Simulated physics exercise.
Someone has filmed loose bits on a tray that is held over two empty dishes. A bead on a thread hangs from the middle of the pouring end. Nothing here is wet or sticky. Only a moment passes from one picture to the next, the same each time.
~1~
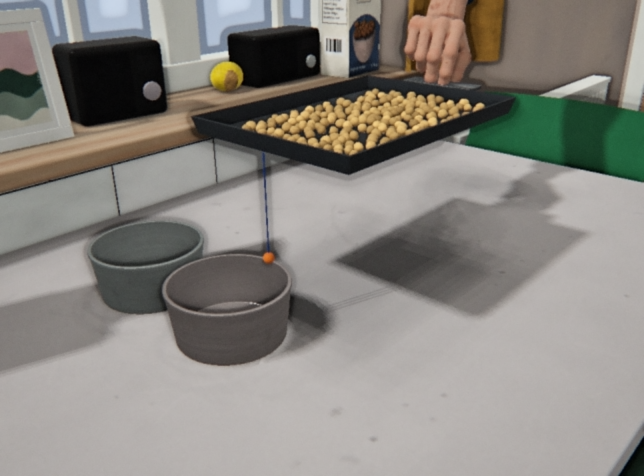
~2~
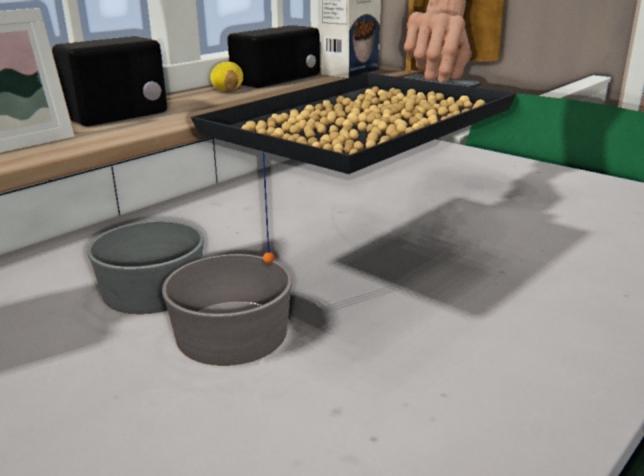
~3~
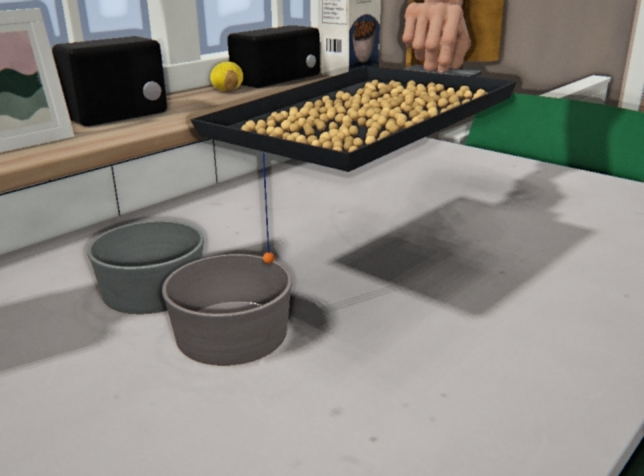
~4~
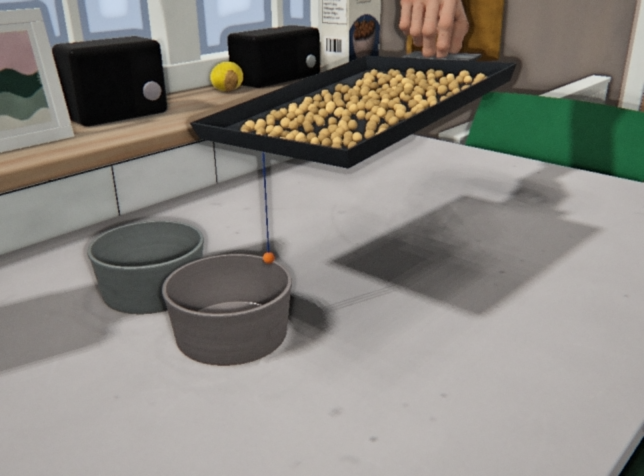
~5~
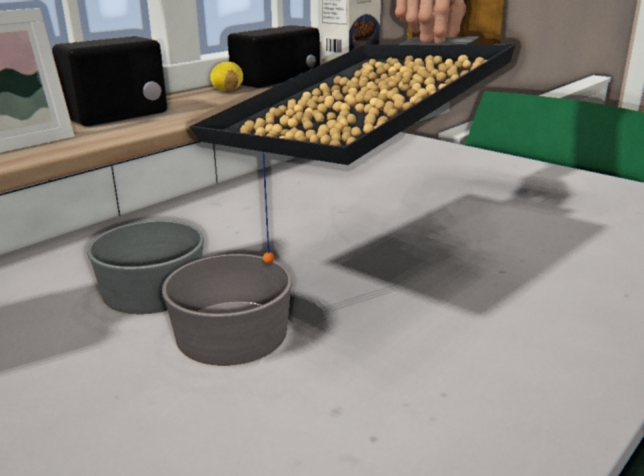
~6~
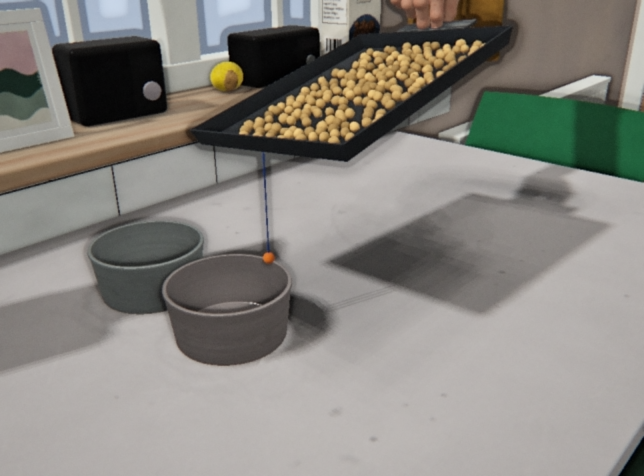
A dark rectangular tray of tan chickpeas, held at its far end by a hand, starts level above a pale table, seen from slightly above by a still camera. Below it sit two empty round dishes, greenish-grey at left and brownish-grey at right, near an orange bead on a thread. The hand's end rises steadily, slanting the tray toward its near left corner, while the chickpeas stay heaped.
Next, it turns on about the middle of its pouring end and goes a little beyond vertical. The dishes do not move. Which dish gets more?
More goes to the right-hand dish.
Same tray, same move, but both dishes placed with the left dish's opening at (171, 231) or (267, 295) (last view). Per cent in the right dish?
About 30 and 0 per cent.
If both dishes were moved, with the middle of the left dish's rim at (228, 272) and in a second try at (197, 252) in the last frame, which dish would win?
In turn: Left; the dish on the left.
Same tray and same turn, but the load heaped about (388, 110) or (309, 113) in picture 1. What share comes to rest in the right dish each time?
Near 50 % and 40 %.
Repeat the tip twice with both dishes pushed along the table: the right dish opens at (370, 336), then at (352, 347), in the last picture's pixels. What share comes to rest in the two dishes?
Roughly 30 per cent, and 30 per cent.
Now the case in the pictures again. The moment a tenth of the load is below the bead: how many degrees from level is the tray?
Roughly 80°.
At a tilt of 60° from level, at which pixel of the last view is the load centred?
Roughly at (247, 108).
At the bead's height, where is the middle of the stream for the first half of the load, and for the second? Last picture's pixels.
First near (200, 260), later near (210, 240).
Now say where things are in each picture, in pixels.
The first picture shows corners of the pouring end near (198, 116) and (349, 154), level; middle of the load near (374, 118), dried chickpeas; left dish near (101, 281); right dish near (179, 328); bead on its thread near (269, 258).
The second picture shows corners of the pouring end near (198, 117) and (349, 153), level; middle of the load near (374, 116).
The third picture shows corners of the pouring end near (197, 119) and (348, 151), tipped barely, lowest at the left corner; middle of the load near (373, 111).
The fourth picture shows corners of the pouring end near (197, 122) and (346, 148), tipped a little, lowest at the left corner; middle of the load near (372, 102).
The fifth picture shows corners of the pouring end near (196, 125) and (344, 144), tipped a little, lowest at the left corner; middle of the load near (371, 94).
The sixth picture shows corners of the pouring end near (196, 128) and (342, 141), tipped clearly, lowest at the left corner; middle of the load near (369, 86); left dish near (101, 281); right dish near (179, 328).
Shortly afterwards, tray tipped steeply; all but a few on the tray; only a few in the air.
Next, tray tipped right over; the bulk on the tray; only a few in the right dish; a little in the left dish; only a few outside both.
Some moments later, tray tipped past a quarter turn; near half in the right dish; near a quarter in the left dish; near a quarter outside both.
In the end, tray tipped past a quarter turn; near half in the right dish; near a quarter in the left dish; near a quarter outside both.
